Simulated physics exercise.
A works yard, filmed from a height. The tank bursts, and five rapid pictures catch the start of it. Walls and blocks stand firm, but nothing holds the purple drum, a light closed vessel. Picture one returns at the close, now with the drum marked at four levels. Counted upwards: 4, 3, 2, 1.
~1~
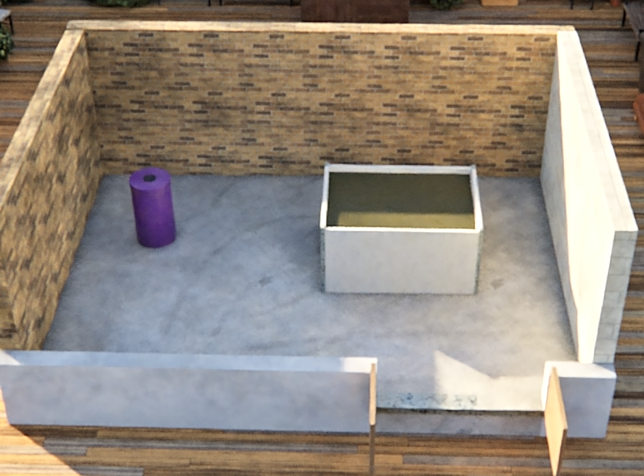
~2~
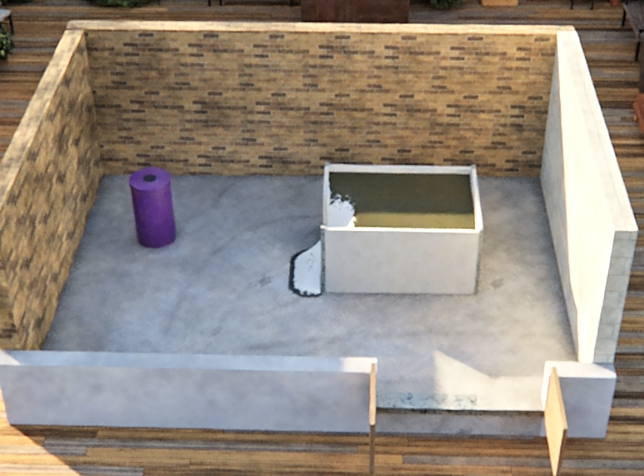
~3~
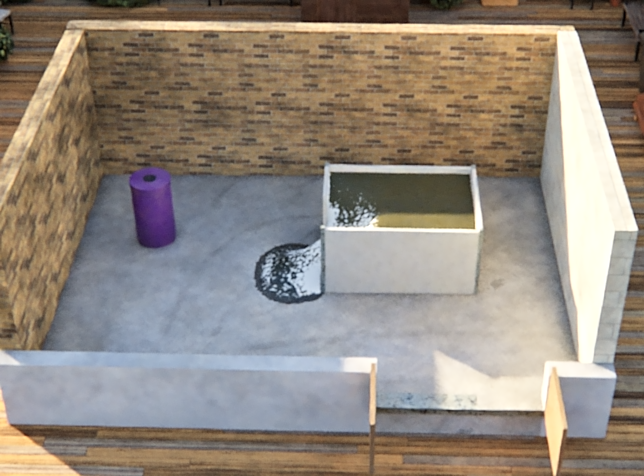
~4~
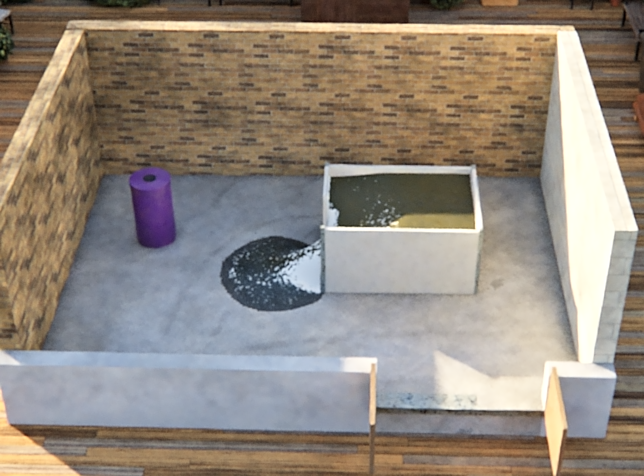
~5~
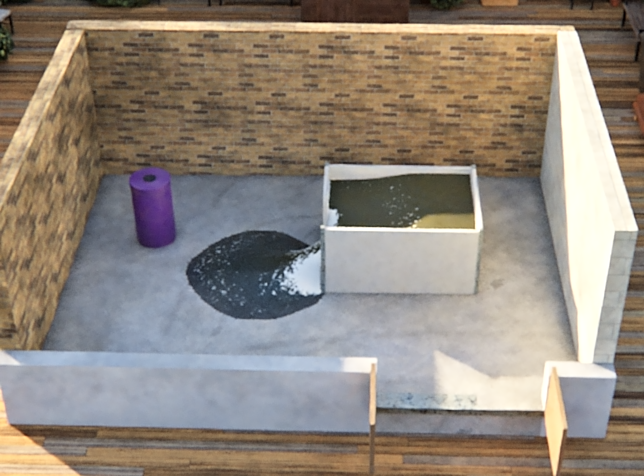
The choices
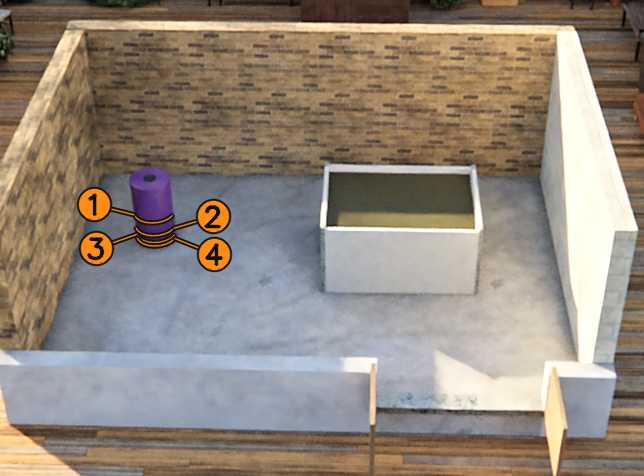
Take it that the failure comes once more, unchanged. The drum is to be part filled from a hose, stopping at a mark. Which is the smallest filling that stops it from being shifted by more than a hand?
Choose 1.
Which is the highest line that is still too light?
2 it is.
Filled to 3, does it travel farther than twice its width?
Yes, it does.
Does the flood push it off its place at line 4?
Yes.
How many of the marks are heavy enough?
One of the four.
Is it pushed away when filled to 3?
Yes, that goes wrong.
On the marked copy, 1 at (151, 222); 2 at (152, 235); 3 at (153, 242); 4 at (153, 246); from the bottom up 4, 3, 2, 1.
Choosing 1, it does not move.
Choosing 2, it is pushed about its own width away.
Choosing 3, it is pushed about 4 times its own width away.
Choosing 4, it is pushed about 7 times its own width away.
